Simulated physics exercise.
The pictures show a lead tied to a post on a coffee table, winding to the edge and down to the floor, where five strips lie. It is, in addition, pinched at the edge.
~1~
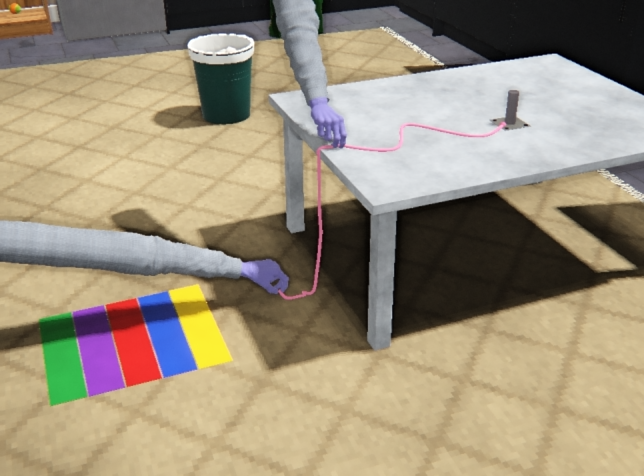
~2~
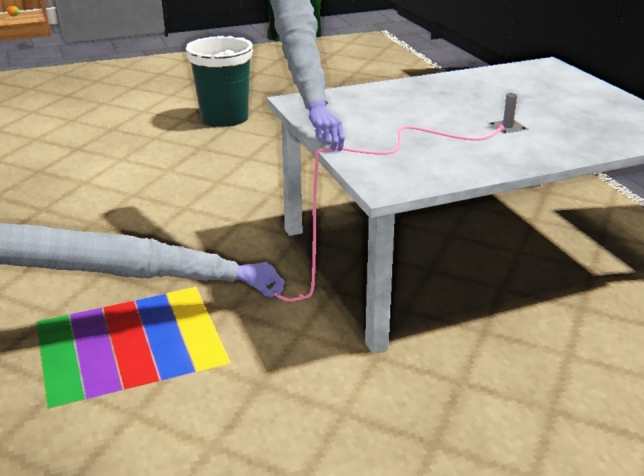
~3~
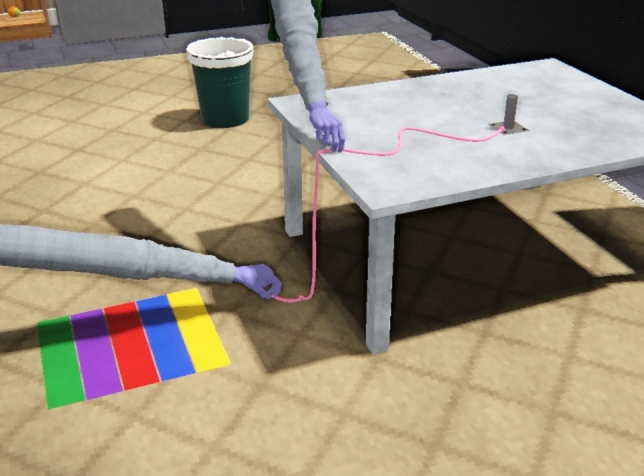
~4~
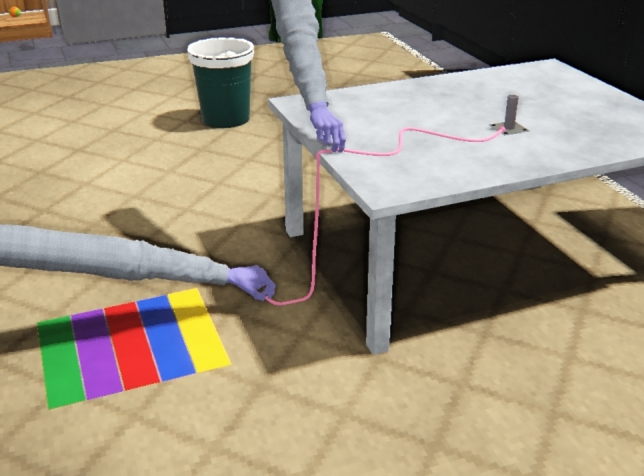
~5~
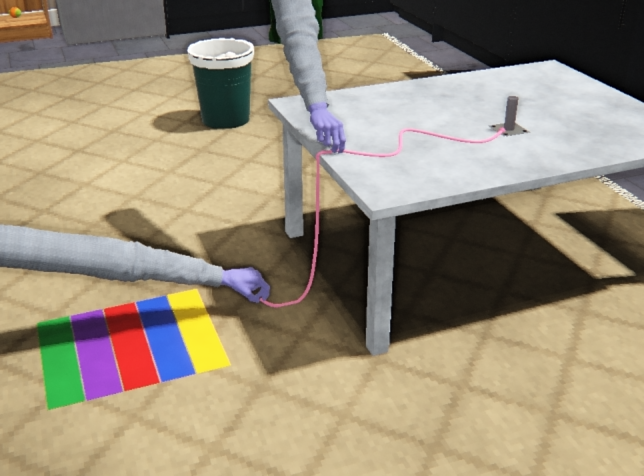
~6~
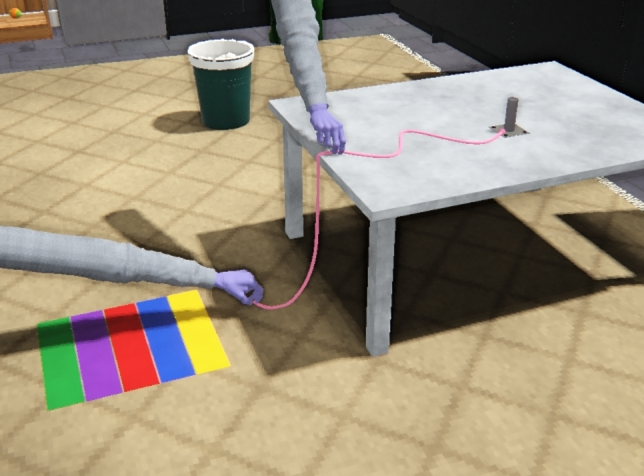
At first, a pink cord runs from a post on a pale table to the edge, where one gloved hand pinches it, and hangs down to another hand near five coloured strips. The lower hand then draws the cord's end slightly left, while the upper hand stays at the edge.
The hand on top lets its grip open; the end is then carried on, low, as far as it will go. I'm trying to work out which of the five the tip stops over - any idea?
I would say the purple one.
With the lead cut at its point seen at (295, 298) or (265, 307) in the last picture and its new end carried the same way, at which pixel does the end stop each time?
The first cut gives (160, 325) and the second gives (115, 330).
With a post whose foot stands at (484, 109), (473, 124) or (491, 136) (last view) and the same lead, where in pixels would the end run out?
Near (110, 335); near (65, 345); near (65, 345).
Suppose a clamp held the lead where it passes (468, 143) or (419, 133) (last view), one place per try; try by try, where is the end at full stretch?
(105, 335) and (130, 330).
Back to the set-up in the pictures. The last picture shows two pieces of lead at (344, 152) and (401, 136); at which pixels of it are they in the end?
At (288, 183) for the first, at (378, 148) for the second.
Soon after, end near (148, 325); over blue.
Then, end near (114, 332); over red.
At full stretch, end near (93, 337); over purple. It gets as far as the purple strip.
